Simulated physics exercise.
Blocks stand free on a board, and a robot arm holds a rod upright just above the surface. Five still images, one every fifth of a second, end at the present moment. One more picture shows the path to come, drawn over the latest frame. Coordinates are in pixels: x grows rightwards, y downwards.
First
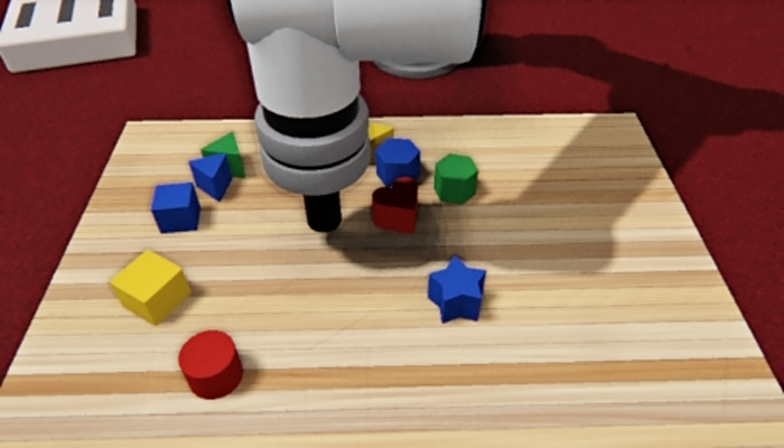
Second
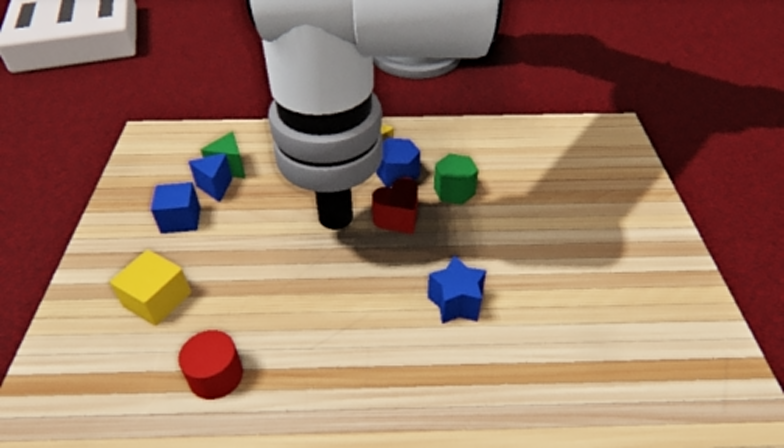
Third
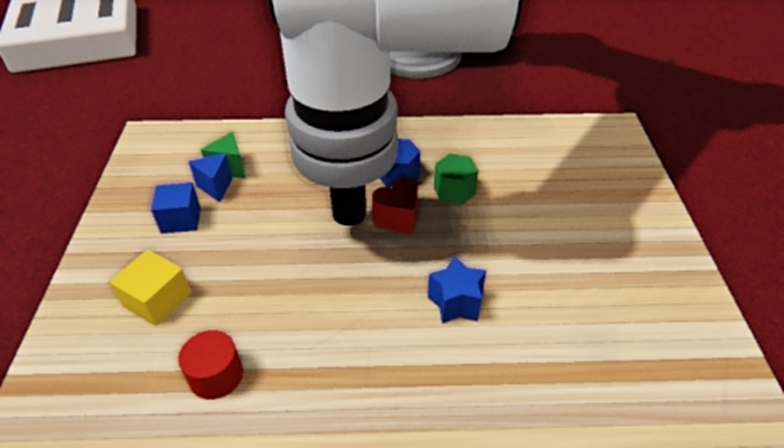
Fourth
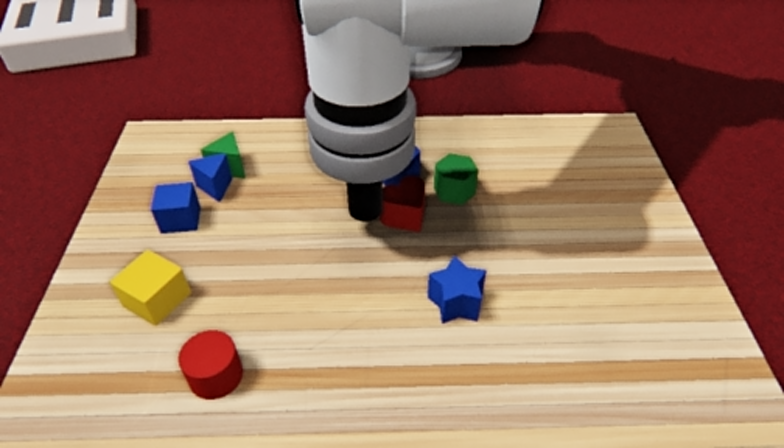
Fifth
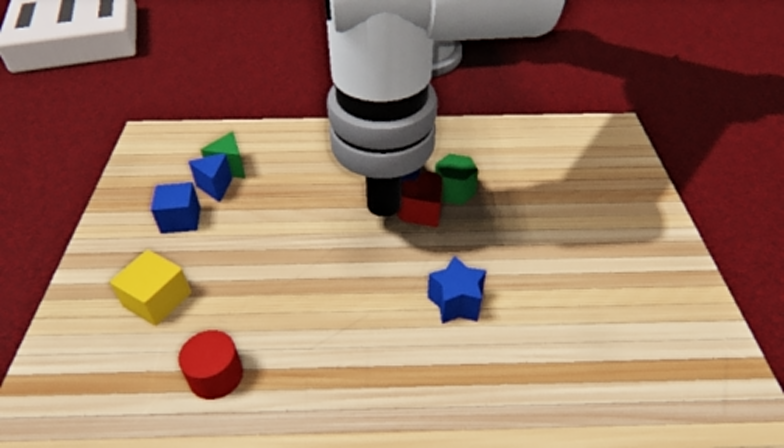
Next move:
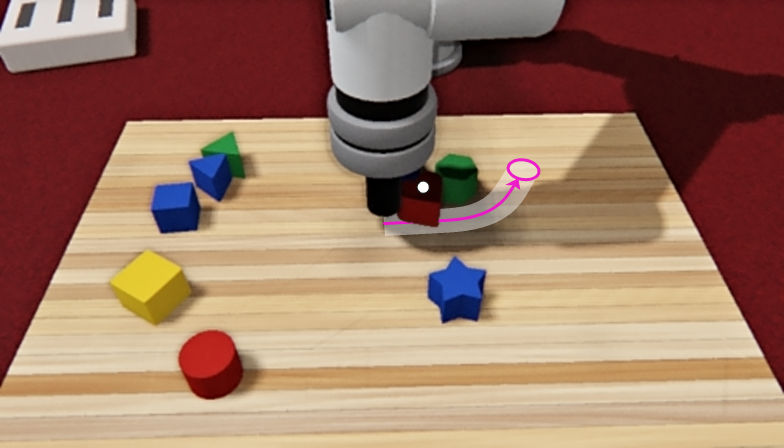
Robot arm moving its rod rightward over a wooden board of coloured blocks, then pushing the red block toward the green hexagon.
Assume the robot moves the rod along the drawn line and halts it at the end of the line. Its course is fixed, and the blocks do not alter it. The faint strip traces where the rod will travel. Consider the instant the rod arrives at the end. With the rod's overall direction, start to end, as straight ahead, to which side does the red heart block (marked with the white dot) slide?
My answer: Right.
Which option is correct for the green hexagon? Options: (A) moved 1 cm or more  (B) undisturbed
A - moved 1 cm or more.
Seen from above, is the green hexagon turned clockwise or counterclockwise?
Seen from overhead, it turns anticlockwise.
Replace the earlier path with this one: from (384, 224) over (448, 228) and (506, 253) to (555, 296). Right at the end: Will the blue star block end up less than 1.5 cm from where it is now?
The answer is yes.
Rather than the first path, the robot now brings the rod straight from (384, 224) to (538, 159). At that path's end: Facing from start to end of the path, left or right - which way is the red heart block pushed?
My prediction: Rightwards.
Path on the board, from (384, 224) by way of (447, 220) and (500, 203) to (524, 170); the dot is on the red heart block.
On the path given first. One third of the way, rod at (449, 202); red heart block at (486, 182); green hexagon at (484, 154), turned 85° anticlockwise.
Two thirds of the way, rod at (503, 185); red heart block at (539, 166); green hexagon at (484, 153), turned 85° anticlockwise.
At the end, rod at (527, 152); blue hexagon in place; red heart block at (565, 151), turned 65° clockwise; green hexagon at (487, 147), turned 125° anticlockwise.
